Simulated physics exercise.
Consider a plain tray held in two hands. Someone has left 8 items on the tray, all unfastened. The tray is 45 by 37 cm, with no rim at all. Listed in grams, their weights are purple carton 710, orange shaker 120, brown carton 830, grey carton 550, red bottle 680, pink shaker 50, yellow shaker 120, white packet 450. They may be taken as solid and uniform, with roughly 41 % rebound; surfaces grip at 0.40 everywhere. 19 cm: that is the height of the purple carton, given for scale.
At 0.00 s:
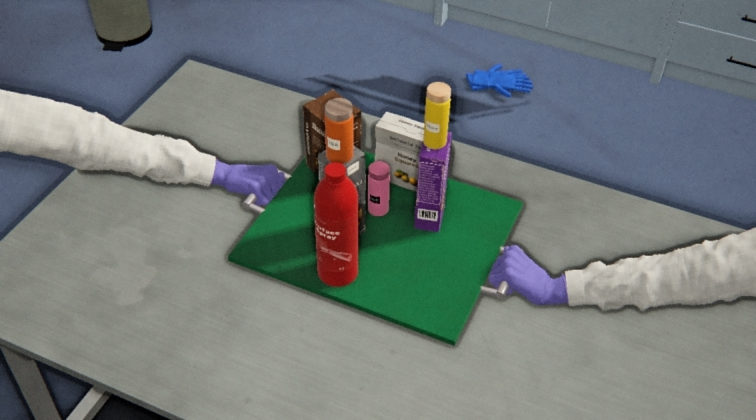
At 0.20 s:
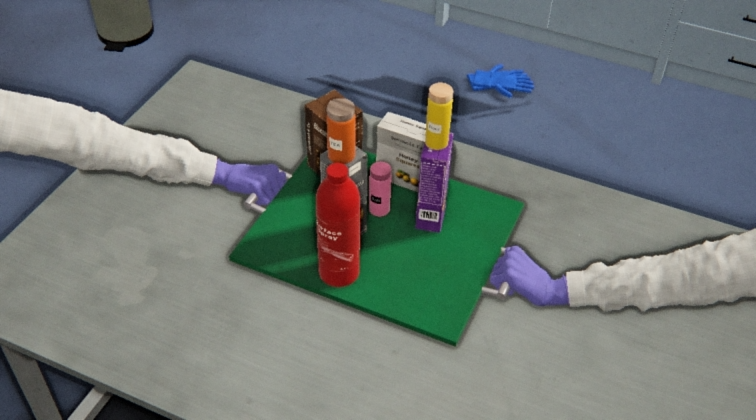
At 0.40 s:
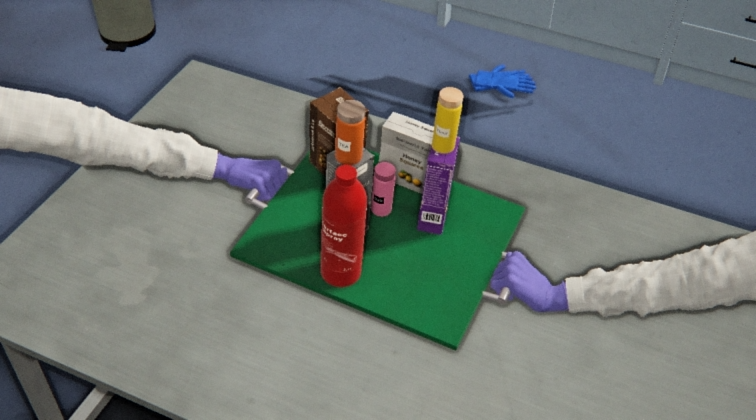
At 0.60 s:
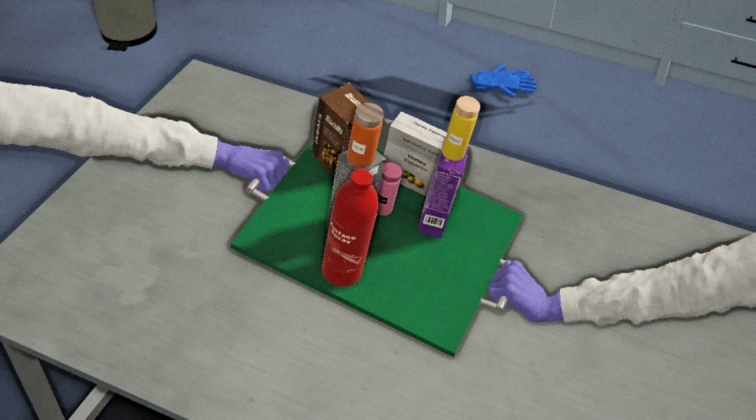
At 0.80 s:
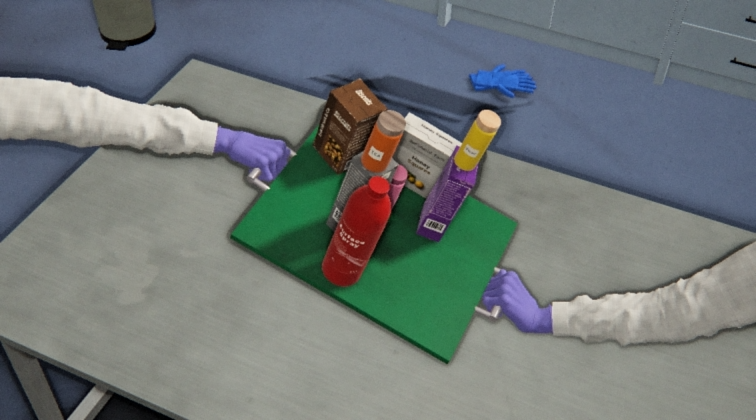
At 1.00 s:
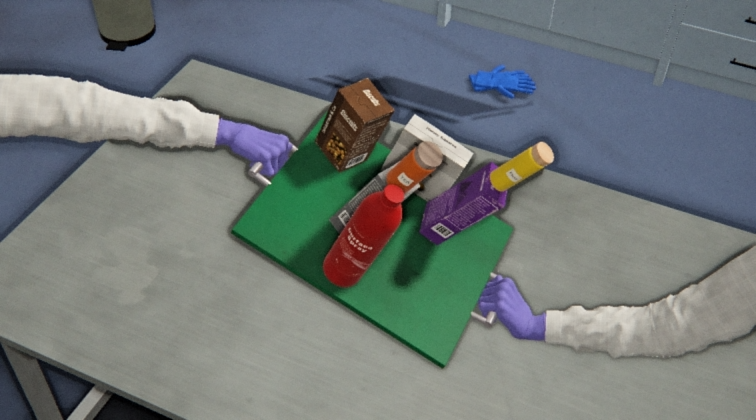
At first, two gloved hands hold a level green tray crowded with cartons, shakers and a red bottle above a grey table. The hands then tilt the tray steadily down to the right, slightly and then more steeply, and by the end the items lean rightward, the yellow shaker and purple carton markedly.
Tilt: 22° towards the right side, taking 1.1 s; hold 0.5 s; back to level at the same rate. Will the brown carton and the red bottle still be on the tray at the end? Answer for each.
Brown carton - yes, red bottle - no.
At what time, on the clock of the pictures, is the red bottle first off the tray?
Time: Approximately 1.5 s.
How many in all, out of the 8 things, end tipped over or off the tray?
Total: 6.
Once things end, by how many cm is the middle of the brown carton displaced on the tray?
I'd put it at about 9 centimetres.
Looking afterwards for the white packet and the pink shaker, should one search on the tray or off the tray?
Once it settles, the white packet keeps within bounds; as for the pink shaker, it has gone out of bounds.
By 1.40 s, tilt 22°, right edge down; purple carton, orange shaker and yellow shaker now off the tray; red bottle on its side near (432, 317); brown carton 2 cm from its spot near (361, 130).
By 1.90 s, tilt 21°, right edge down; grey carton, red bottle and pink shaker now off the tray; brown carton 7 cm from its spot near (383, 145); white packet 4 cm from its spot.
When it is over (3.3 s), off the tray, purple carton, orange shaker, grey carton, red bottle, pink shaker and yellow shaker; not toppled but over 5 cm from the start, brown carton and white packet. End places, in pixels of the last picture, brown carton near (376, 153).
